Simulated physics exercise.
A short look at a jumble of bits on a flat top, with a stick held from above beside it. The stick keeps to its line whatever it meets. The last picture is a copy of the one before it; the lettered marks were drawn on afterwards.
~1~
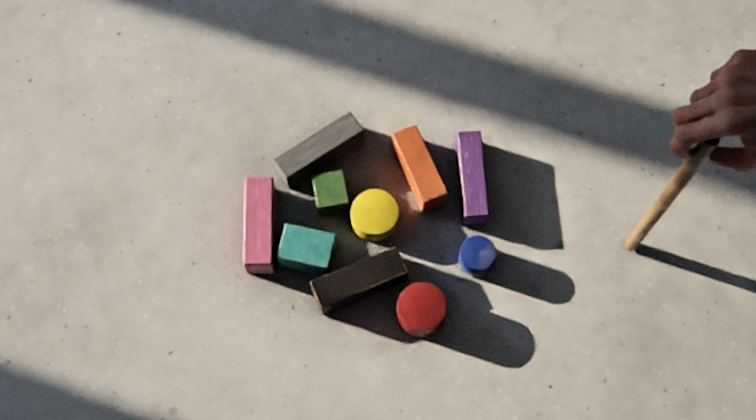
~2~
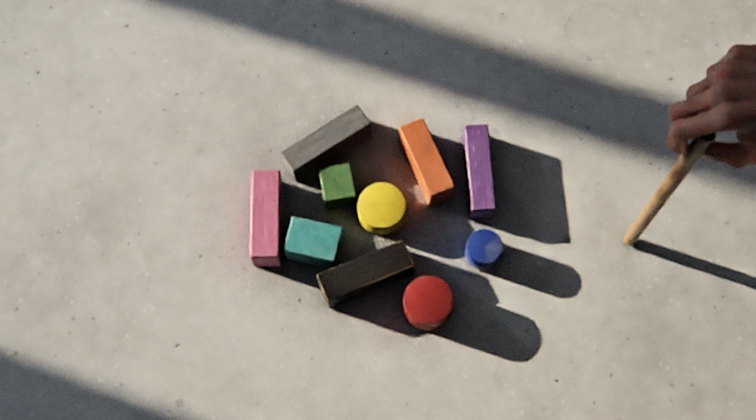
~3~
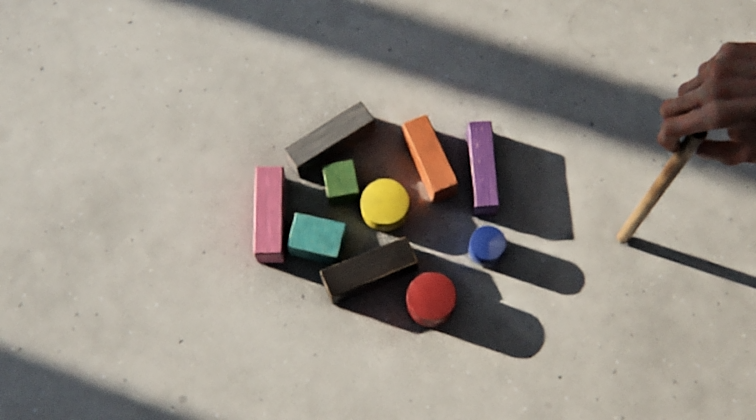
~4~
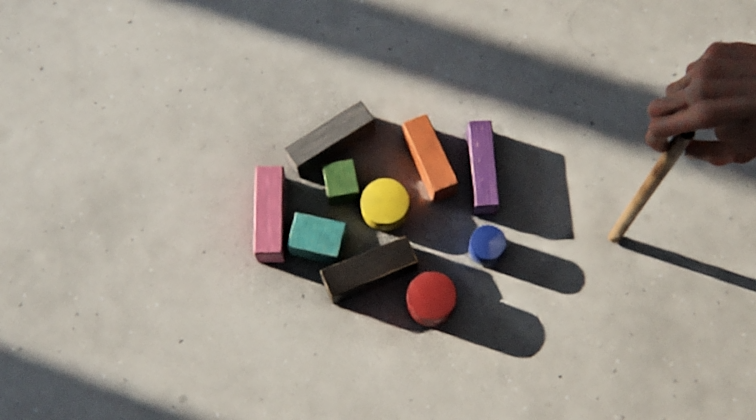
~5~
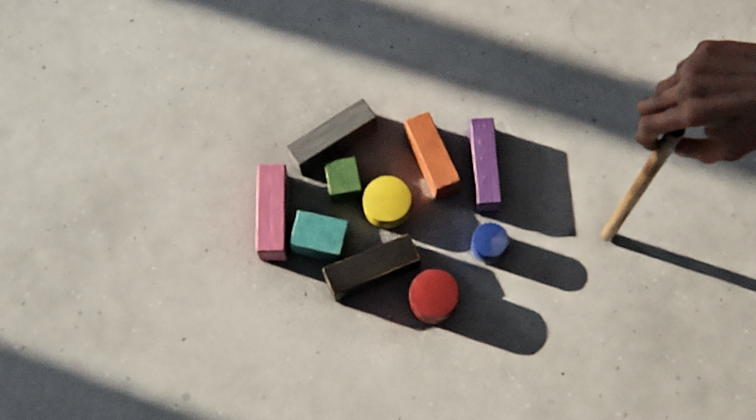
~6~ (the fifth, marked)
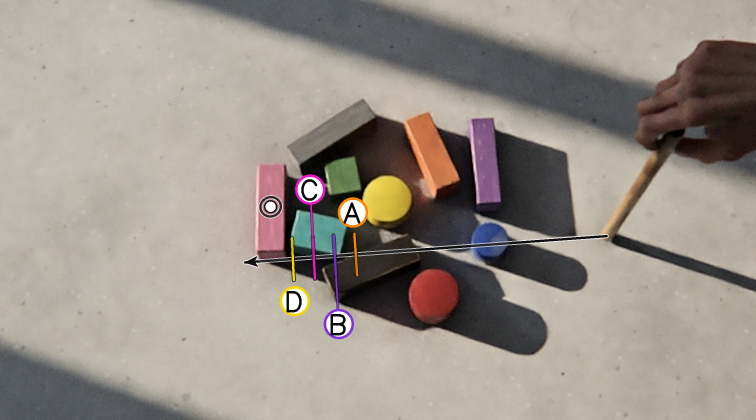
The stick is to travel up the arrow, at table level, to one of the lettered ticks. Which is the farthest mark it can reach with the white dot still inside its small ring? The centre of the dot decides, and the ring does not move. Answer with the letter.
Mark B.
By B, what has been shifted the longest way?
It is the blue tin.
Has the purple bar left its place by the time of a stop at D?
No.
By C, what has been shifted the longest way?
The blue tin.
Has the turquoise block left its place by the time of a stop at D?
Yes.
On the marked copy, A at (356, 254); B at (335, 256); C at (313, 258); D at (293, 259); the arrow from (607, 236) to (245, 263); the white dot at (271, 207).
Taking B. A third of the way, foot of the stick (509, 244).
Two thirds of the way, foot of the stick (412, 251); blue tin (417, 271); black bar (352, 279).
When it is over, foot of the stick (335, 257); blue tin (417, 271); black bar (352, 279); the dot is still in its ring.
As for the rest, A keeps the dot in but is short; C shifts the dotted thing to (255, 207); D shifts the dotted thing to (246, 199).
